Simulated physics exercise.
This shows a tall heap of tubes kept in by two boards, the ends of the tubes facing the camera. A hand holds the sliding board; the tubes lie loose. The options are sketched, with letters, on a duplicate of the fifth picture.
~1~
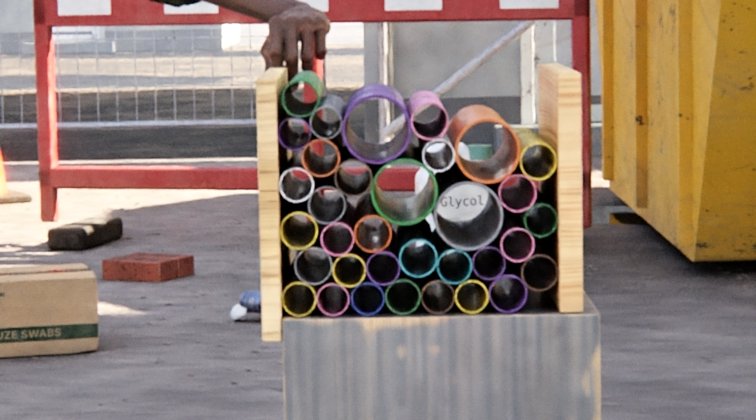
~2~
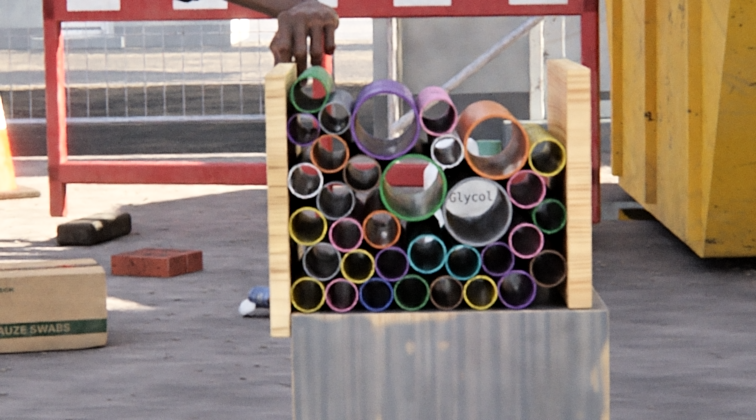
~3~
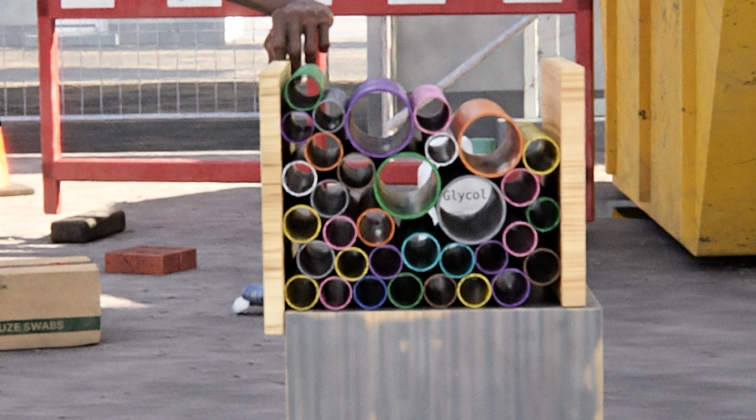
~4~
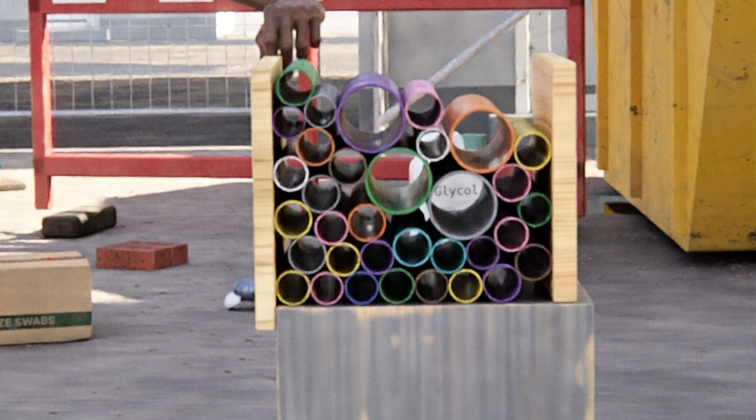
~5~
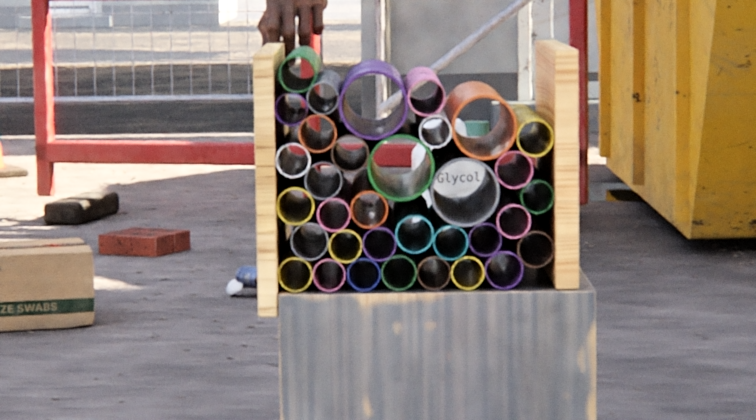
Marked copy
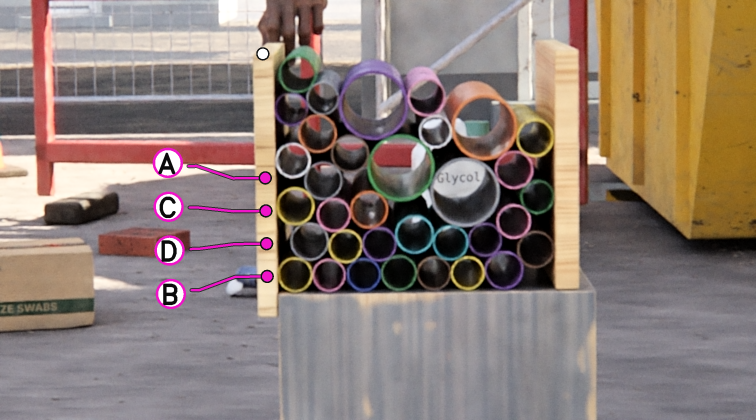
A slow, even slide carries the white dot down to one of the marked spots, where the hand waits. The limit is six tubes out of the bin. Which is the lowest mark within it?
C is the limit.
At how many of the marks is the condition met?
The number is two.
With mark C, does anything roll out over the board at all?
At C: Yes.
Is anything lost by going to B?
Yes, at B.
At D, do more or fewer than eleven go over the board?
At D, fewer than eleven.
On the copy, A at (266, 178); B at (268, 276); C at (266, 211); D at (267, 244); the white dot at (263, 54).
On C. First, top of the board (275, 126).
Then, top of the board (276, 207).
Finally, top of the board (276, 210), five out over the board.
By contrast, A three out over the board; B more than six out over the board; D more than six out over the board.
